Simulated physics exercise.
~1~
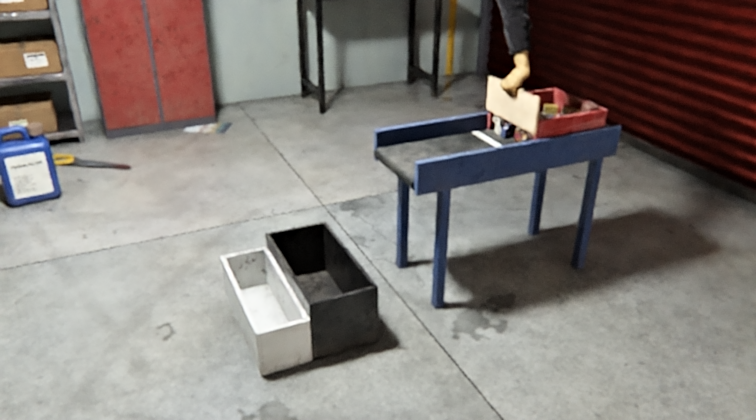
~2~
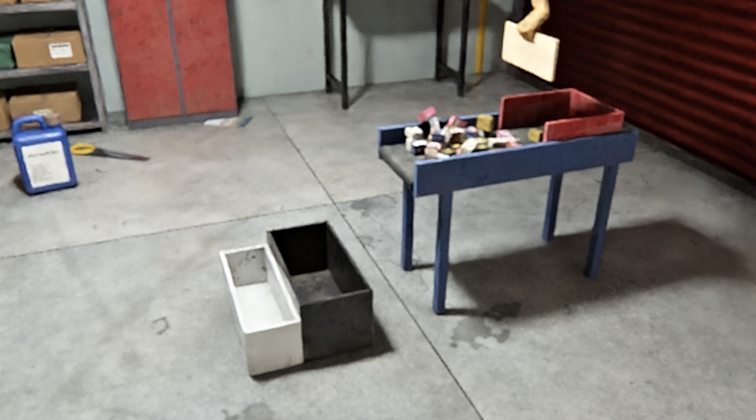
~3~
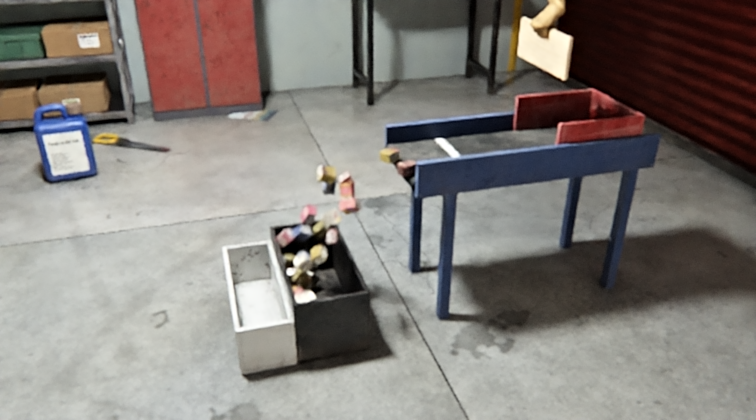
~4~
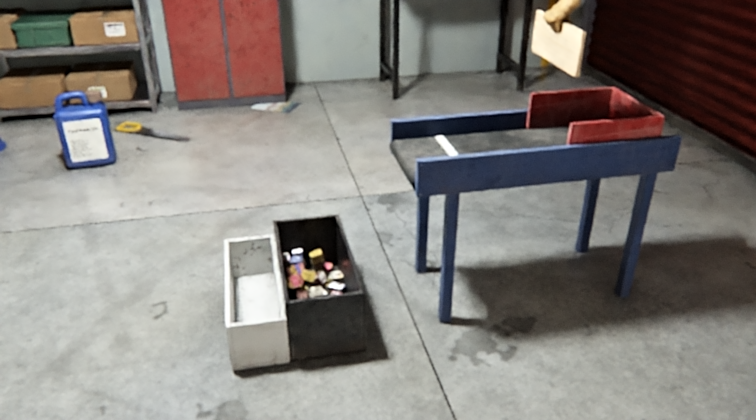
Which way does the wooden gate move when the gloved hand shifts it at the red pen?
The gate moves up, raised by the gloved hand clear of the red pen.
